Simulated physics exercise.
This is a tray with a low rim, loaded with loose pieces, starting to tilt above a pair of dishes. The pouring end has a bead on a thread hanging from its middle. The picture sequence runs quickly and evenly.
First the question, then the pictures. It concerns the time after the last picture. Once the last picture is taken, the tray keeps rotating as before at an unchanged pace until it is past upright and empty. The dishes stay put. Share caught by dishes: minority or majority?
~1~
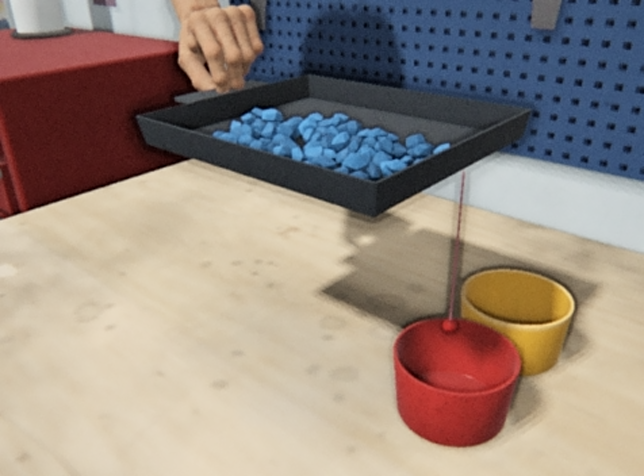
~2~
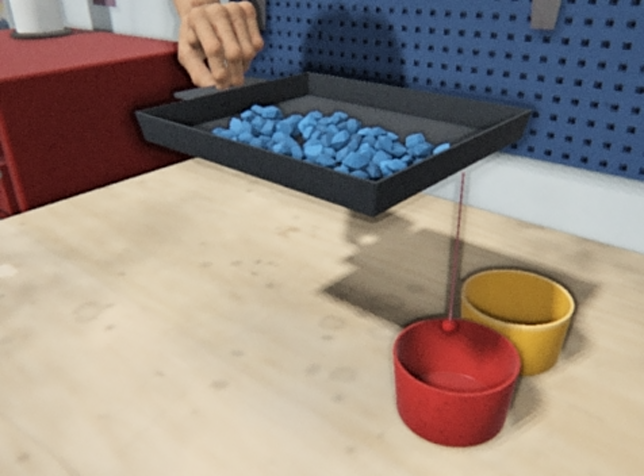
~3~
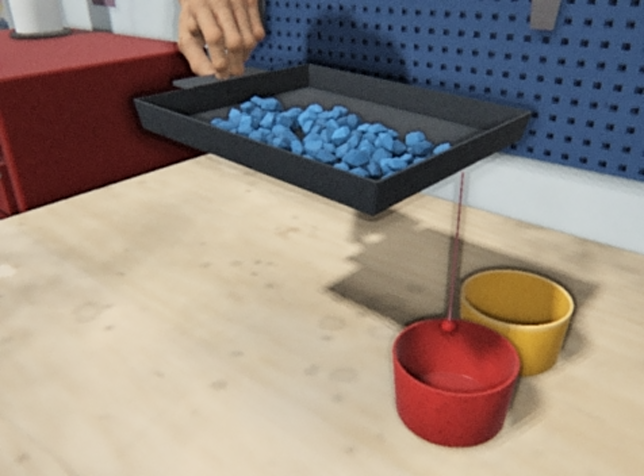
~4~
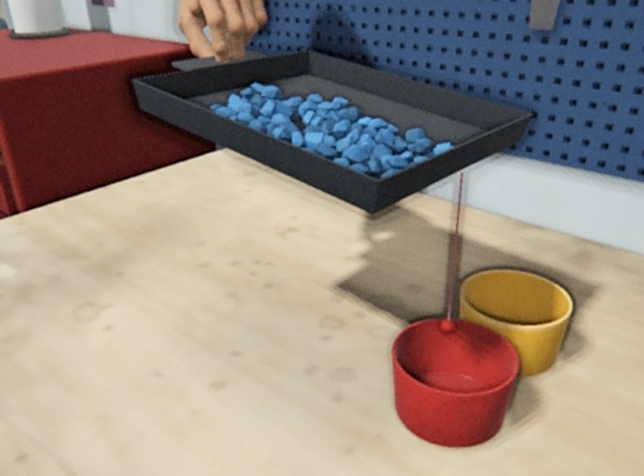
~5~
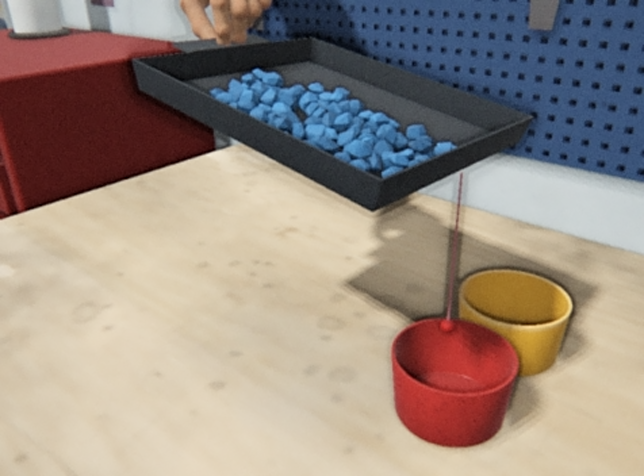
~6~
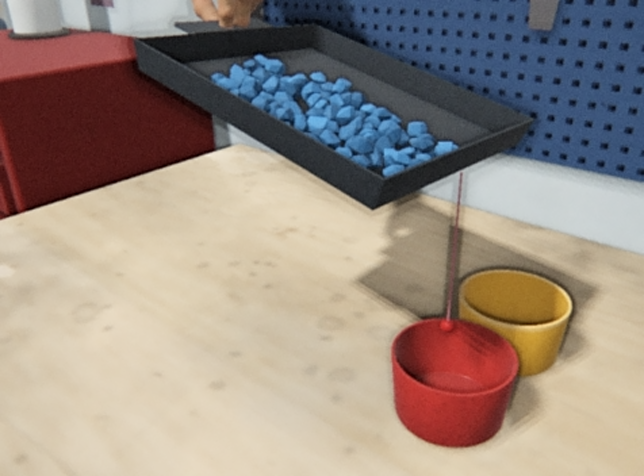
Most of what falls will come down outside the dishes.
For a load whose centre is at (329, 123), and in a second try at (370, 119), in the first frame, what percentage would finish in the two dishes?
Estimates in order: 30 percent, 50 percent.
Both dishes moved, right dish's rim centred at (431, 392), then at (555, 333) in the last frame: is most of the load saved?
The first try: Below a half. The second: Above a half.
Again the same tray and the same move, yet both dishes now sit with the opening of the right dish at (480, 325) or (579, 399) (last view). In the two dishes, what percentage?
Respectively 20 % and 20 %.
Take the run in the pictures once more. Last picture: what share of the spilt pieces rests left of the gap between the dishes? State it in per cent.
Near 10 in a hundred.
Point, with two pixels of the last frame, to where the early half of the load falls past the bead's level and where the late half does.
Roughly at (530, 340) first, and then at (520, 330).
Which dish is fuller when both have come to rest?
That would be the right of the two, then.
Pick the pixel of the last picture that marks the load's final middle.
At about (545, 406).
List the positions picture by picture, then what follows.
The first frame shows corners of the pouring end at (374, 180) and (525, 109), level; middle of the load at (329, 144), aquarium stones; left dish at (509, 403); right dish at (565, 337); bead on its thread at (450, 326).
The second frame shows corners of the pouring end at (375, 179) and (525, 110), level; middle of the load at (329, 143).
The third frame shows corners of the pouring end at (376, 179) and (525, 112), tipped barely, lowest at the right corner; middle of the load at (329, 138).
The fourth frame shows corners of the pouring end at (377, 177) and (526, 114), tipped a little, lowest at the right corner; middle of the load at (330, 130).
The fifth frame shows corners of the pouring end at (380, 176) and (527, 116), tipped a little, lowest at the right corner; middle of the load at (331, 122).
The sixth frame shows corners of the pouring end at (382, 175) and (528, 118), tipped a little, lowest at the right corner; middle of the load at (333, 115); left dish at (507, 404); right dish at (562, 338).
Soon, tray tipped steeply; nearly all on the tray; a stray few in the air.
A while on, tray tipped right over; about half on the tray; a stray few in the left dish; a small part in the right dish; about a quarter outside both; about a quarter in the air.
Towards the end, tray tipped past a quarter turn; a small part in the left dish; about a quarter in the right dish; about two thirds outside both.
Finally, tray tipped past a quarter turn; a small part in the left dish; about a quarter in the right dish; about two thirds outside both.
